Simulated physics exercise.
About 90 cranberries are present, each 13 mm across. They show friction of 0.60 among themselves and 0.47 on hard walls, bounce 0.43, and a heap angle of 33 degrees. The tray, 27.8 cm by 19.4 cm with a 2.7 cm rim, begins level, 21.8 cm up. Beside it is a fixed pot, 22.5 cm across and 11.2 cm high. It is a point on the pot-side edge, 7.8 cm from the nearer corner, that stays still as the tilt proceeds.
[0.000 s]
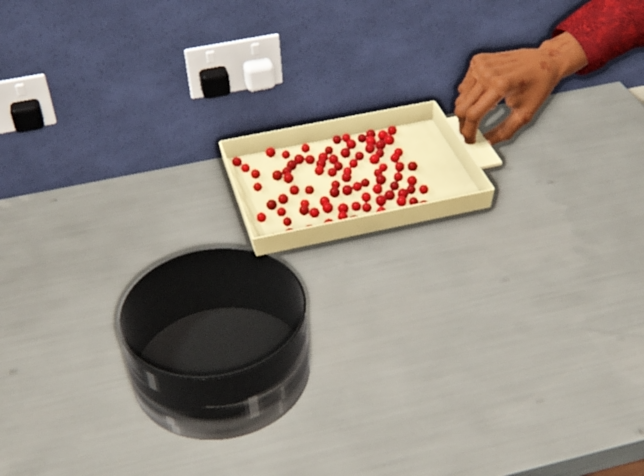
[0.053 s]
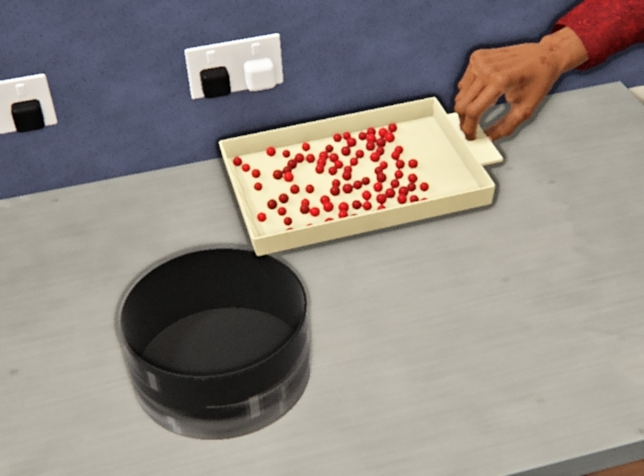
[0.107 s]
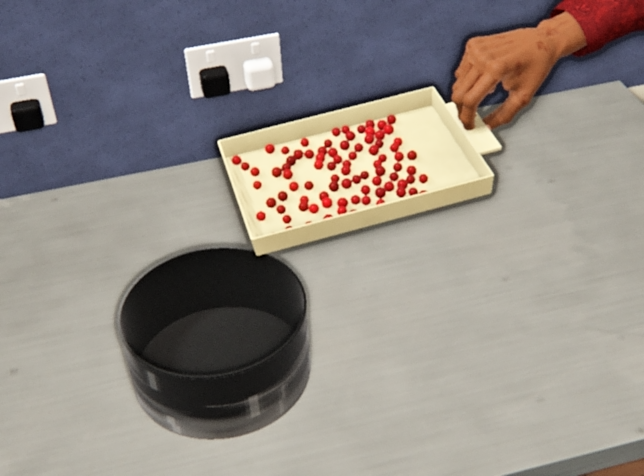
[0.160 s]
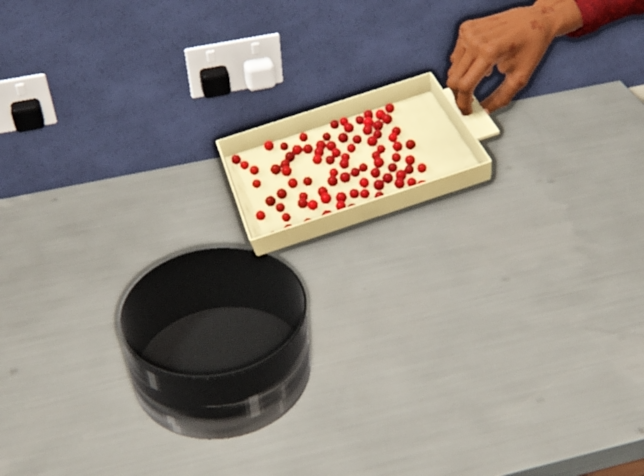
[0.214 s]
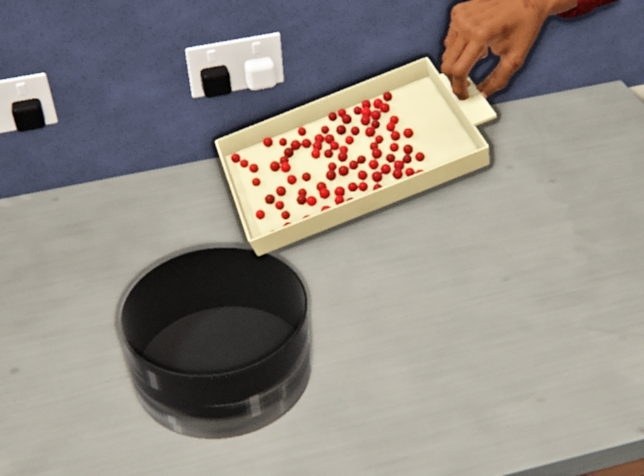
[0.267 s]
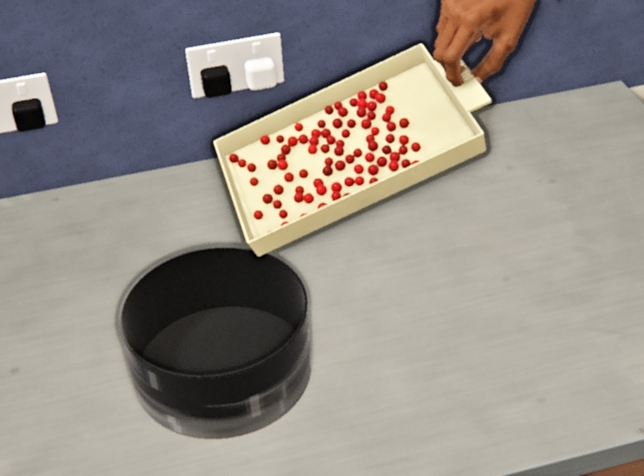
A hand lifts the handle end of a cream tray of red berries, tilting it leftward.
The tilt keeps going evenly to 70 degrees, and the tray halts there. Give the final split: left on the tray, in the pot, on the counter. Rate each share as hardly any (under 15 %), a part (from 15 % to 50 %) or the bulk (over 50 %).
Tray: The bulk; pot: Hardly any; counter: Hardly any.
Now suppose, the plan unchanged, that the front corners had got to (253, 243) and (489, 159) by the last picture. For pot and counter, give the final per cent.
Pot 5, counter 0.
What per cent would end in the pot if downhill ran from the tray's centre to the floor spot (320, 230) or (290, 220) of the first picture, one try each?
The share comes to roughly 5 in a hundred, then roughly 5 in a hundred.
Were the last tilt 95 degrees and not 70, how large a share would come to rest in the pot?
85 per cent.
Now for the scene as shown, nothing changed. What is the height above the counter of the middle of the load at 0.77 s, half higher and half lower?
About 26 centimetres.
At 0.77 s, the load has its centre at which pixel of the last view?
Load centre est.: (246, 184) px.
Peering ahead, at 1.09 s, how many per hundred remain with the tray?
About 95 per cent.
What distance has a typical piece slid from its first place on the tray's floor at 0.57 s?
It has moved some 9 cm from its start.
After 0.57 s, tilt 44 degrees; the tray holds 100 %, the pot 0 %.
After 0.77 s, tilt 61 degrees; the tray holds 100 %, the pot 0 %.
After 1.09 s, tilt 70 degrees; the tray holds 95 %, the pot 5 %.
At rest (1.7 s), tray 95 %, pot 5 %, counter 0 %.
